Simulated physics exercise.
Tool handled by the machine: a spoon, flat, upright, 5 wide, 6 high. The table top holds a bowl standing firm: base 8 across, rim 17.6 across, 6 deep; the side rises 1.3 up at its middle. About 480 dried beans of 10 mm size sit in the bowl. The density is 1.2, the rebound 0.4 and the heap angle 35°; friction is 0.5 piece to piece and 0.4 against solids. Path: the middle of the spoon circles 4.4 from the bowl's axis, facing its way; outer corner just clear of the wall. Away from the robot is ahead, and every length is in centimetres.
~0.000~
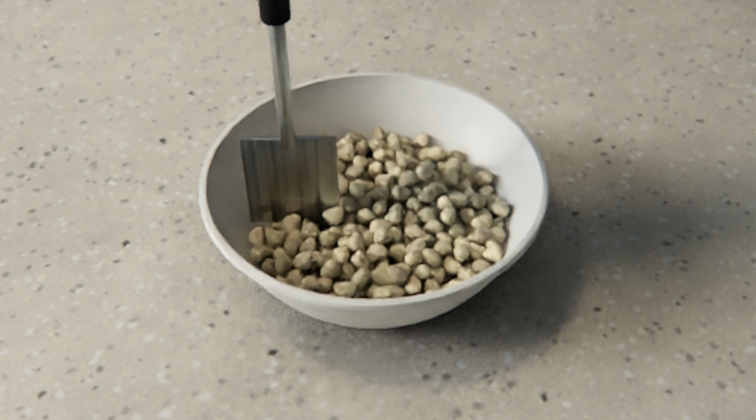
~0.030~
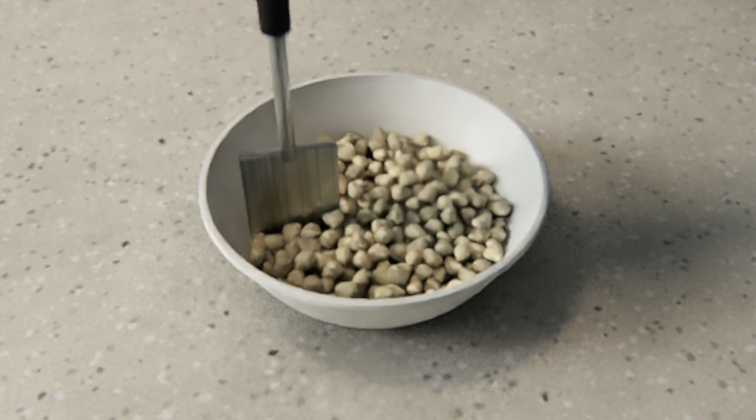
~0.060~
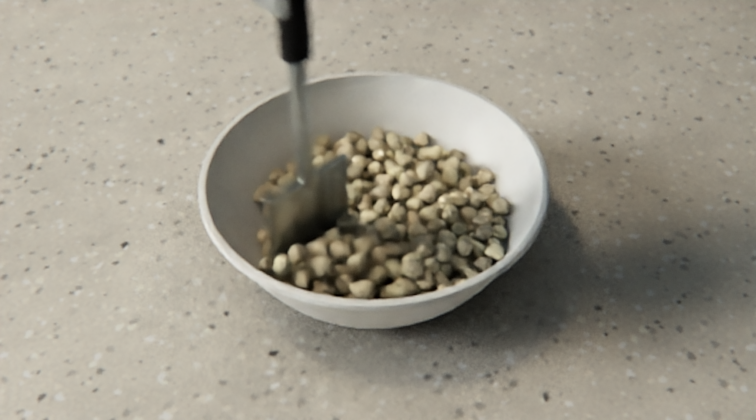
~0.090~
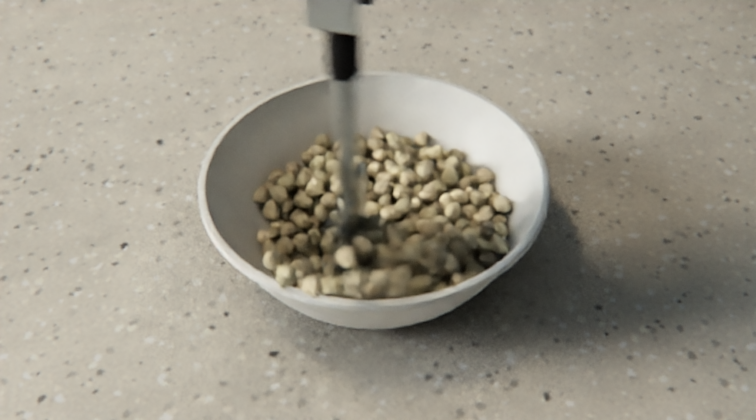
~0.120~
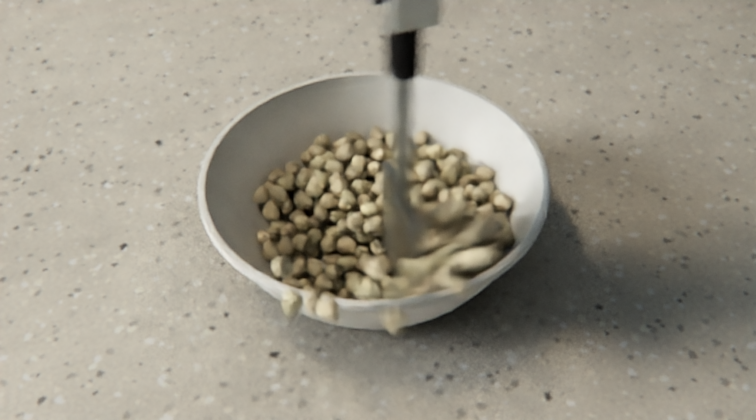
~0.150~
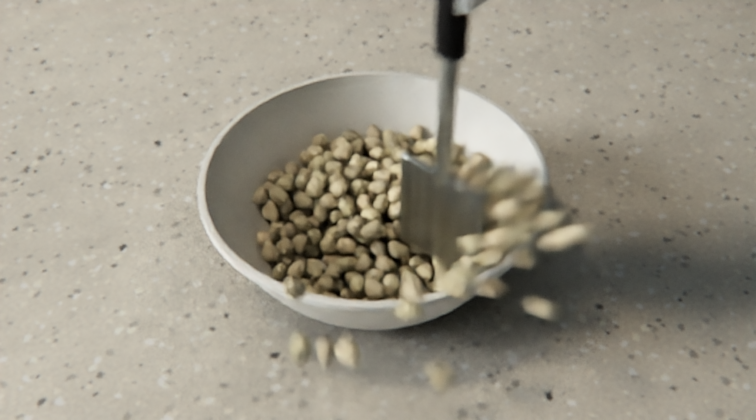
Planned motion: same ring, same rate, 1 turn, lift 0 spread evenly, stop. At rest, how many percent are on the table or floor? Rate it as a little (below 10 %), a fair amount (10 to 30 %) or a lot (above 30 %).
A lot.
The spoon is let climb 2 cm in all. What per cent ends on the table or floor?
I'd put it at about 20 per cent.
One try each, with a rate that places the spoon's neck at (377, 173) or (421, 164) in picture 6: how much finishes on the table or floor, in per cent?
Well, about 25 percent the first time and about 30 percent the second.
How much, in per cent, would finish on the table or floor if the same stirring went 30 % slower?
Estimated share: About 25 per cent.
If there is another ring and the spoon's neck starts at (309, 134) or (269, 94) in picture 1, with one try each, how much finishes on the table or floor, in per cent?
I'd put it at around 35 and 15 percent.
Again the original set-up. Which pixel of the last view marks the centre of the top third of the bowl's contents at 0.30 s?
(296, 137).
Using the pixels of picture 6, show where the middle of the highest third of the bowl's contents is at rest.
The centre is near pixel (324, 273).
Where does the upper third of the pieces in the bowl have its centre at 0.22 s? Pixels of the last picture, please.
About (421, 127) in the last picture.
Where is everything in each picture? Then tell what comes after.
In the first frame, spoon neck at (285, 114), 0° round; upper third of the load around (393, 211), from x 255 to 500, top at y 135; 483 in the bowl.
In the second frame, spoon neck at (286, 126), 12° round; upper third of the load around (385, 215), from x 255 to 500, top at y 135.
In the third frame, spoon neck at (305, 153), 43° round; upper third of the load around (390, 232), from x 265 to 500, top at y 135.
In the fourth frame, spoon neck at (348, 171), 76° round; upper third of the load around (399, 239), from x 260 to 505, top at y 135; 481 in the bowl, 2 in flight or on the tool.
In the fifth frame, spoon neck at (402, 170), 108° round; upper third of the load around (430, 231), from x 260 to 505, top at y 135; 475 in the bowl, 8 in flight or on the tool.
In the sixth frame, spoon neck at (445, 150), 140° round; upper third of the load around (473, 199), from x 260 to 575, top at y 135; 466 in the bowl, 17 in flight or on the tool.
After 0.22 s, 220° round, highest piece 12 above the table; 413 in the bowl, 1 on the table or floor, 69 in flight or on the tool.
After 0.30 s, 299° round, highest piece 11 above the table; 363 in the bowl, 23 on the table or floor, 97 in flight or on the tool.
After 0.53 s, 0° round, highest piece 6 above the table; 301 in the bowl, 181 on the table or floor, 1 in flight or on the tool.
After 1.23 s, 0° round, highest piece 6 above the table; 301 in the bowl, 182 on the table or floor.
At rest, 301 in the bowl, 182 on the table or floor. That is 38 % on the table or floor.
